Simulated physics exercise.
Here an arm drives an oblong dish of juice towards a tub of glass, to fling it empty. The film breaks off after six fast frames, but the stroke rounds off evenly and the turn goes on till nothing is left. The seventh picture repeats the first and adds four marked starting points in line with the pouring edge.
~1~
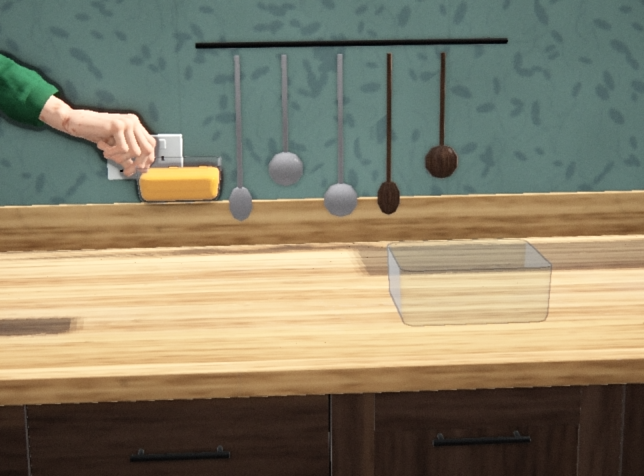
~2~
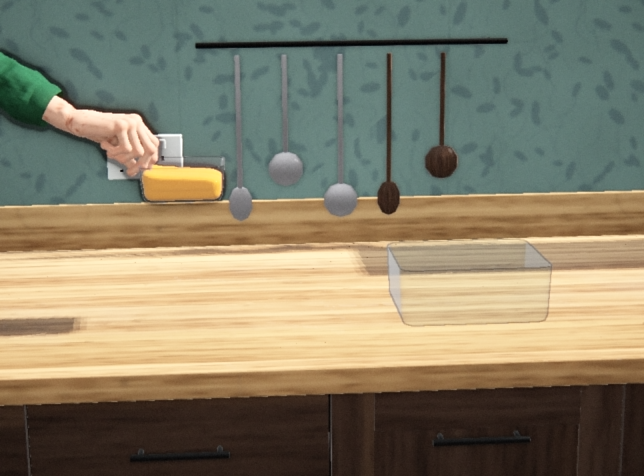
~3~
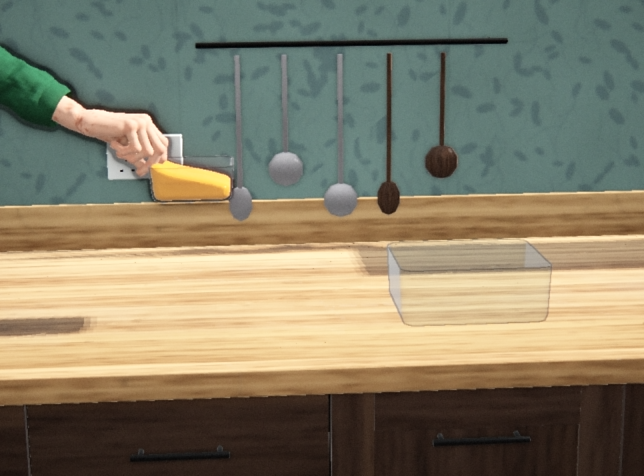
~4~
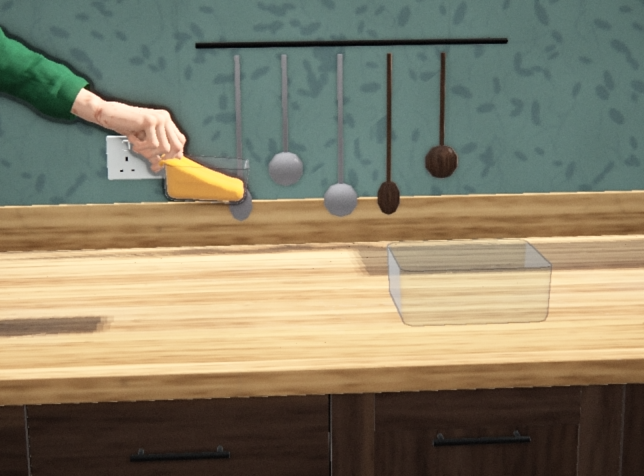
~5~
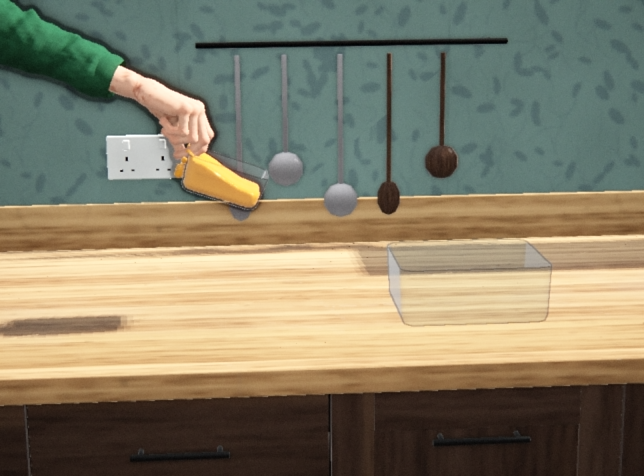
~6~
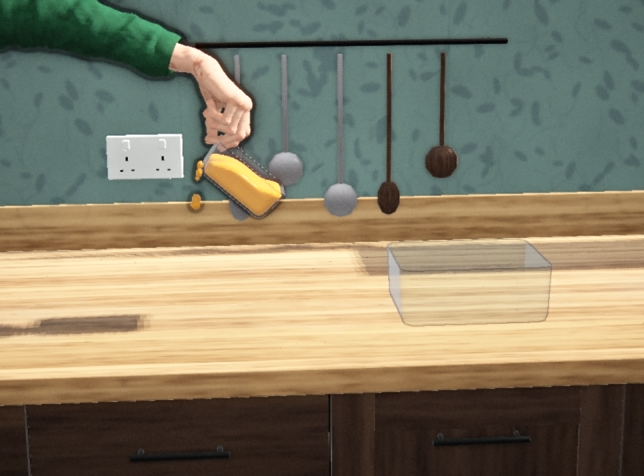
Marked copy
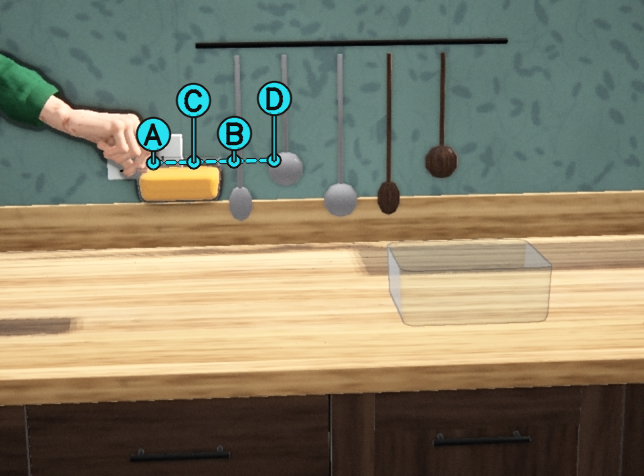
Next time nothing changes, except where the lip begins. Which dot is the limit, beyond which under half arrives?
D.
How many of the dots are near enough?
One of them.
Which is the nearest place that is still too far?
B.
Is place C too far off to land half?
Yes.
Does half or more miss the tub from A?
Yes, it does.
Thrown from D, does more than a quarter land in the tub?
Yes, it does.
On the marked copy, A at (153, 162); B at (234, 161); C at (193, 162); D at (274, 160).
If A is chosen, about 0 % lands in the tub, 100 % falls short.
If B is chosen, about 13 % lands in the tub, 81 % falls short and 6 % goes beside or beyond.
If C is chosen, about 0 % lands in the tub, 98 % falls short.
If D is chosen, about 71 % lands in the tub, 21 % falls short and 8 % goes beside or beyond.
